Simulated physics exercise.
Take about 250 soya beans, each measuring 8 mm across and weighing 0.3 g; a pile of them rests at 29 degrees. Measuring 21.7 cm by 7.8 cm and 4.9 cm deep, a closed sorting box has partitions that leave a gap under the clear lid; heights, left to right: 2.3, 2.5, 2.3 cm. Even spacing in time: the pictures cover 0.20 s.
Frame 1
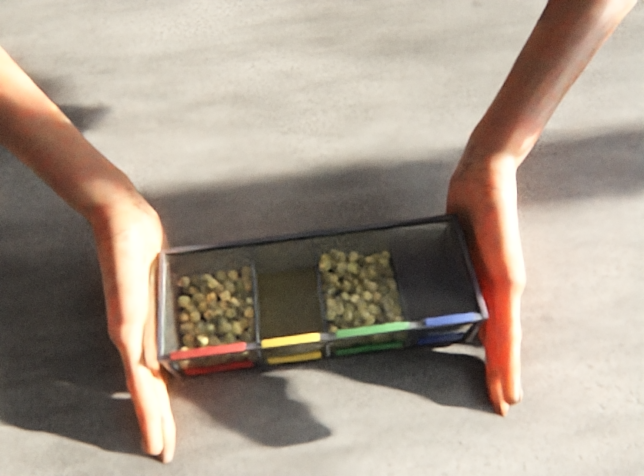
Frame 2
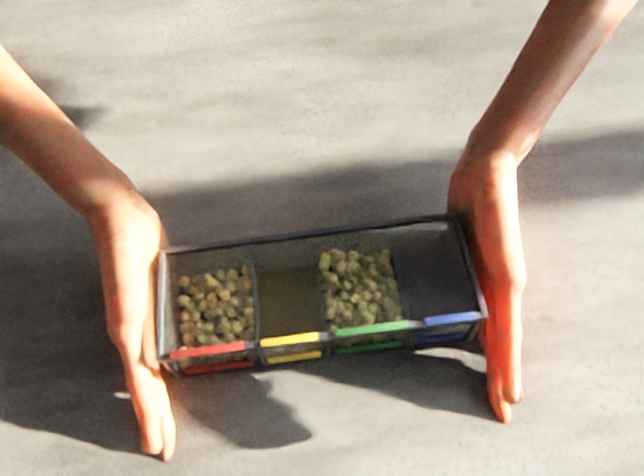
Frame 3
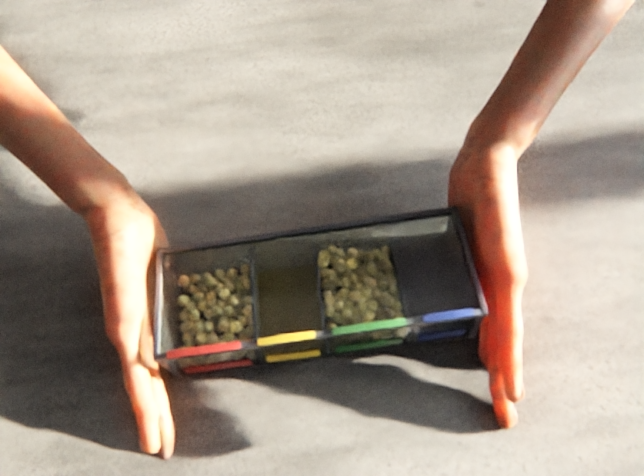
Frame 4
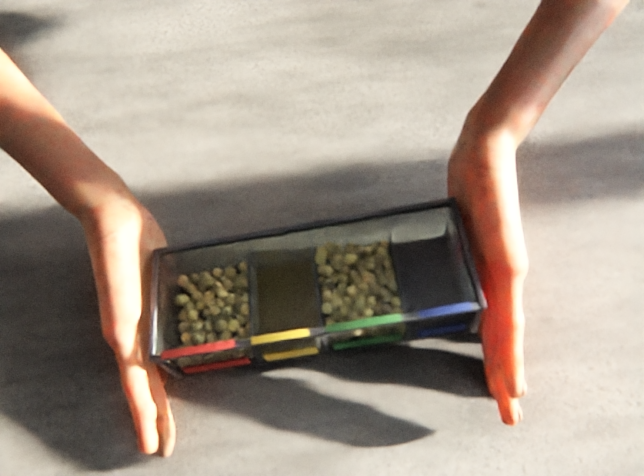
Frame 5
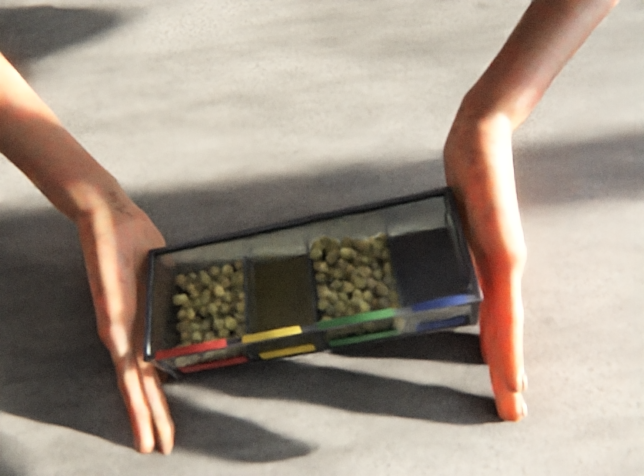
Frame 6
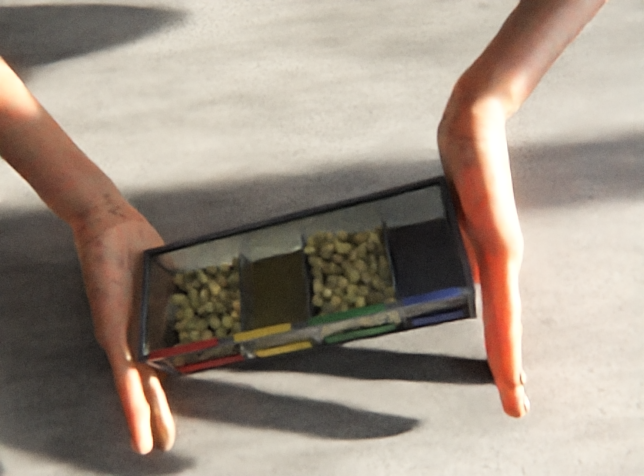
Two hands held a clear-topped box with piles of beans in its red and green sections, then slowly tilted it a little, raising the right end while the beans stayed in their sections.
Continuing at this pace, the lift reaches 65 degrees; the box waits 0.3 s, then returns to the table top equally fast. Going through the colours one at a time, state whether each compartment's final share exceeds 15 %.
Red compartment: Exceeds; blue compartment: Does not exceed; green compartment: Exceeds; yellow compartment: Does not exceed.
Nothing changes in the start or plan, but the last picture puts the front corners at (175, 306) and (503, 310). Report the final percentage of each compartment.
Final per cent - red: 30; blue: 20; green: 40; yellow: 5.
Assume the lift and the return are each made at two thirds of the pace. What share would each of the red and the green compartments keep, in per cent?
The red compartment would end with 50 per cent, the green one with 50 per cent.
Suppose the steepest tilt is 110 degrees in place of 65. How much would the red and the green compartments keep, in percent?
The red compartment would hold 100 per cent, the green one 0 per cent.
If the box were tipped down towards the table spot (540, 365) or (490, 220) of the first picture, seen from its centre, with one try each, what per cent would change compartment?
Estimate: Some 25 % and some 30 % respectively.
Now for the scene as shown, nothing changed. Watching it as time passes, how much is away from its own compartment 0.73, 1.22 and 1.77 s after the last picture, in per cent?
In order, some 10, 10 and 10.
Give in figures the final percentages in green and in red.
The green compartment ends with 45 per cent, the red one with 55 per cent.
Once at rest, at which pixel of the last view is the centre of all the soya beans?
Near (240, 312).
Then, 0.73 s after the last picture, tilt 65 degrees; red 50 %, green 45 %, yellow 5 %.
Then, 1.22 s after the last picture, tilt 35 degrees; red 55 %, green 45 %.
Then, 1.77 s after the last picture, tilt 0 degrees; red 55 %, green 45 %.
In the end, red 55 %, blue 0 %, green 45 %, yellow 0 %.
